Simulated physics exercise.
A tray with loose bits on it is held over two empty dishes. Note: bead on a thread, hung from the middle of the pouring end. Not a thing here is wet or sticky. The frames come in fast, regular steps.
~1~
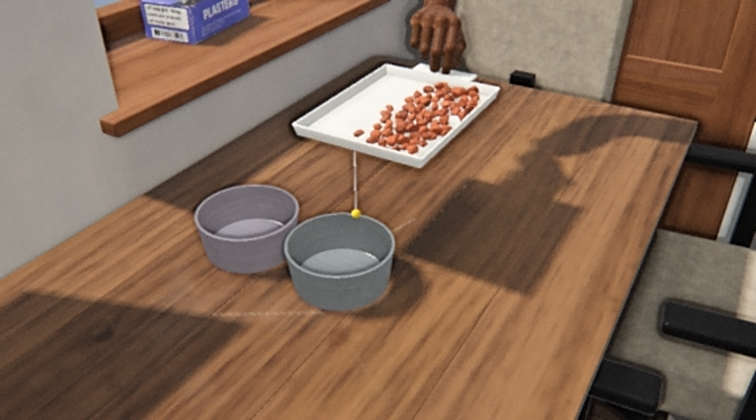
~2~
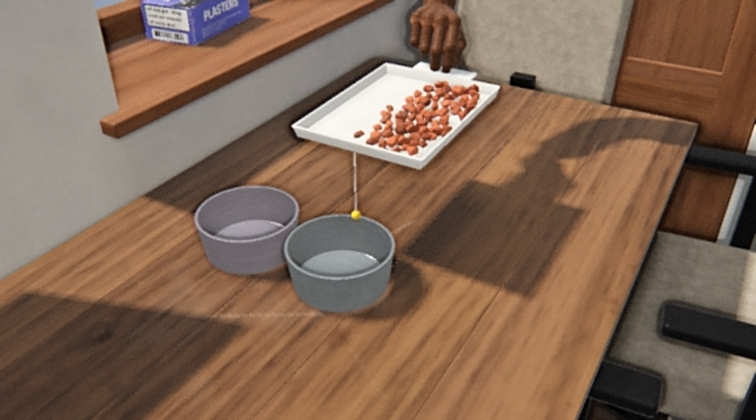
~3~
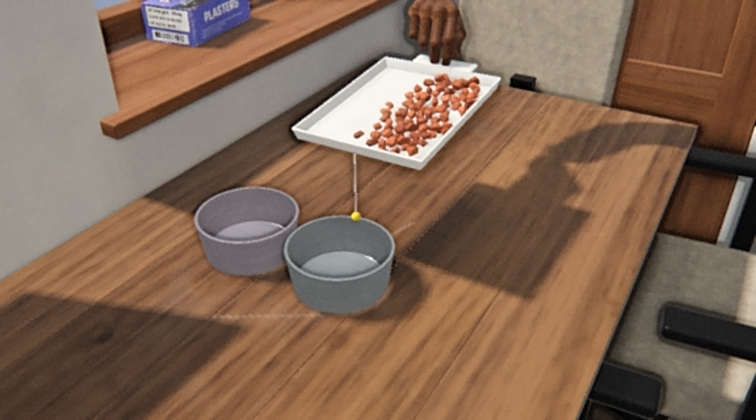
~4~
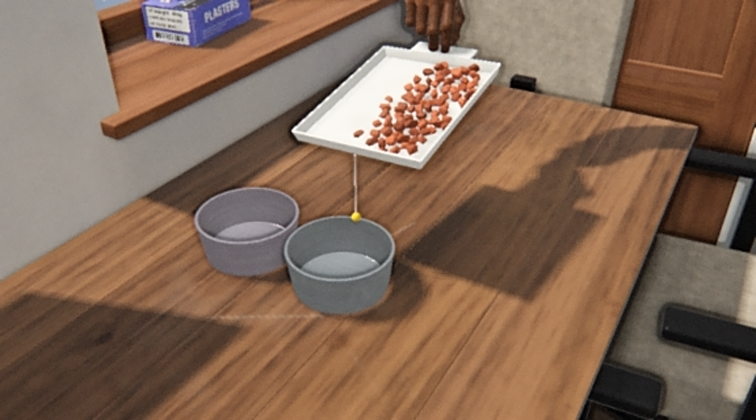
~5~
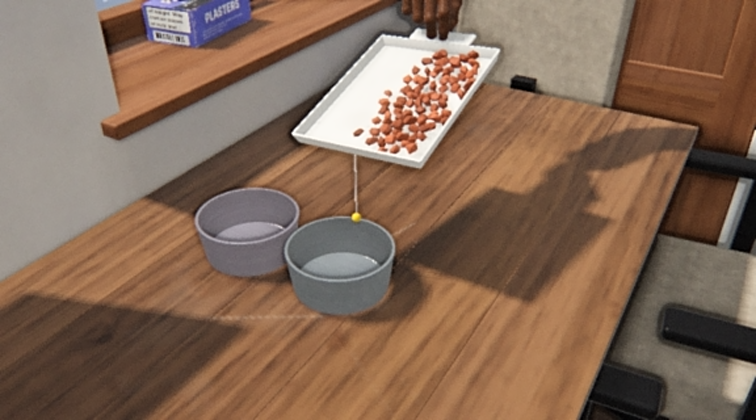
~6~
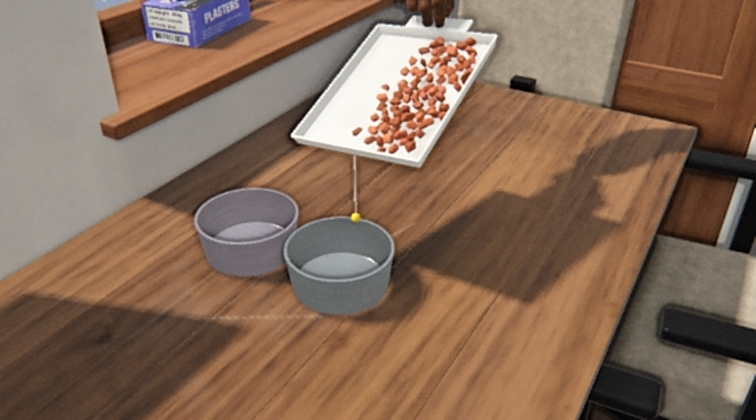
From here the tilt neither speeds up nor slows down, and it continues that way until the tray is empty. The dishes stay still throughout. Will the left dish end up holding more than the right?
Larger portion: Right.
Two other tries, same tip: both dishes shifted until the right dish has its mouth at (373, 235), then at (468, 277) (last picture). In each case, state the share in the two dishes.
Result, in turn: 60 %, 40 %.
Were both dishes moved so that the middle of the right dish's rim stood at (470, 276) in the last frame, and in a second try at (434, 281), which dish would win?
Results - the dish on the left side first, the dish on the left side second.
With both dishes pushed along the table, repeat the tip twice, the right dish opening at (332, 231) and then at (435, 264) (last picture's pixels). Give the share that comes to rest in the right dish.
Trial 1: 70 percent; trial 2: 0 percent.
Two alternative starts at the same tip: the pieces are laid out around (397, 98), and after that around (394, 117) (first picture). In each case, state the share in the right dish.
It comes to about 60 per cent the first time and about 70 per cent the second.
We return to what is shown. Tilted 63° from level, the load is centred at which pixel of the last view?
The middle of the pieces lands at roughly (352, 133).
Just after the last frame, tray tipped steeply; almost all on the tray; about a tenth in the air.
A moment on, tray tipped past a quarter turn; roughly a quarter on the tray; roughly half in the right dish; roughly a quarter in the left dish; about a tenth outside both; about a tenth in the air.
Further on, tray tipped past a quarter turn; roughly two thirds in the right dish; roughly a quarter in the left dish; about a tenth outside both.
When it is over, tray tipped past a quarter turn; roughly two thirds in the right dish; roughly a quarter in the left dish; about a tenth outside both.
